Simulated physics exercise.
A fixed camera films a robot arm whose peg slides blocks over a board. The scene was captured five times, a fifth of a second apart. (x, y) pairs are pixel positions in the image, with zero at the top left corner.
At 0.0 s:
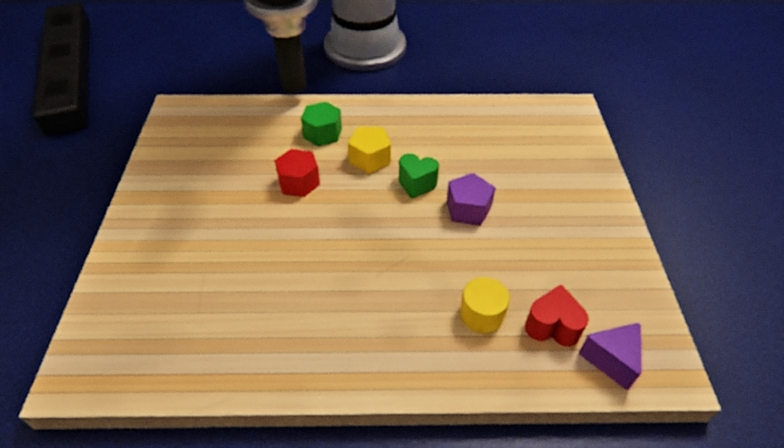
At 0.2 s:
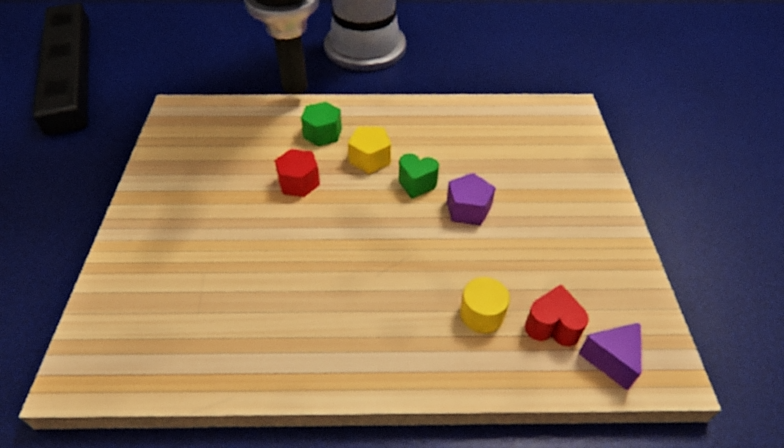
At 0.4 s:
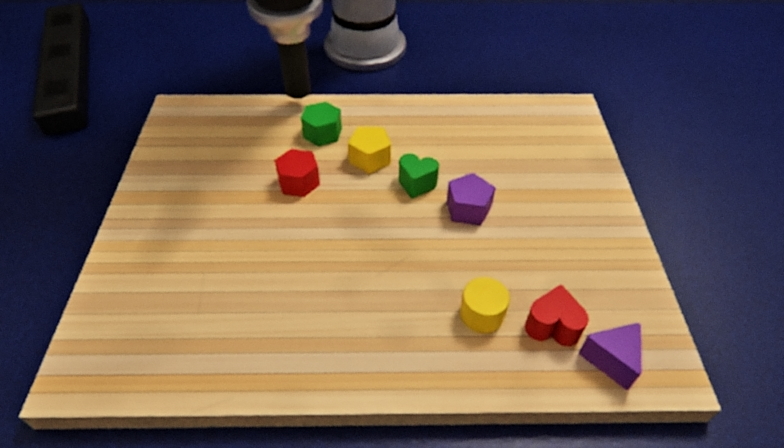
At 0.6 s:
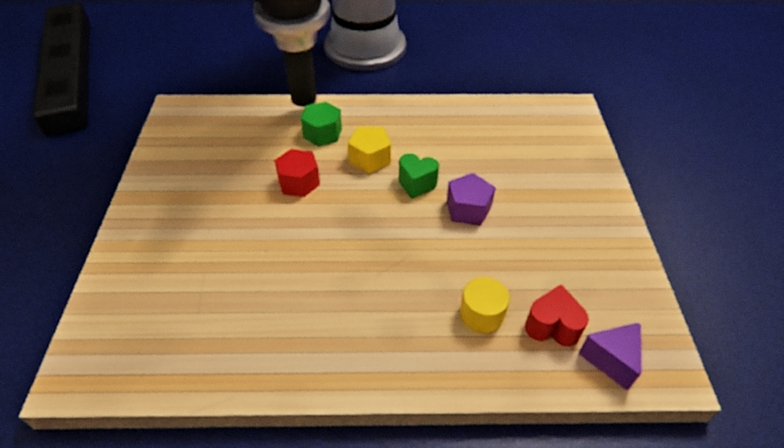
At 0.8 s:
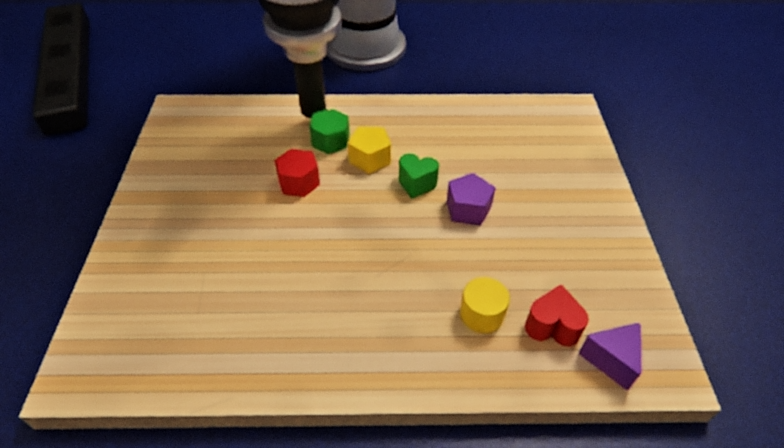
A robot arm's dark peg moves slightly toward the viewer and nudges the green hexagon right.
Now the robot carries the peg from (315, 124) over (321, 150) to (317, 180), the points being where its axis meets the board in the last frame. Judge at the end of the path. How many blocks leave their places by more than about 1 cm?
It's going to be three or more.
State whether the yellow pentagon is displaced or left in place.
That block ends up displaced.
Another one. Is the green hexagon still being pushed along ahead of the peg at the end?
Answer: No.
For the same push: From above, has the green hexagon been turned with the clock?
It seems not.
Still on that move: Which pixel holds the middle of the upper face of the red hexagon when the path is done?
Located at (284, 175).
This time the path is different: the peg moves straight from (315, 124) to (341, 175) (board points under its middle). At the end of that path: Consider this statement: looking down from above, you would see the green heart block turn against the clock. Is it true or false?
That statement is not accurate.
The first path, step by step. Halfway along, peg at (320, 137); green hexagon at (347, 141), turned 45° anticlockwise; yellow pentagon at (386, 144).
At the end, peg at (315, 166); red hexagon at (284, 175), turned 35° clockwise; green hexagon at (351, 151), turned 70° anticlockwise; yellow pentagon at (391, 146), turned 15° anticlockwise.
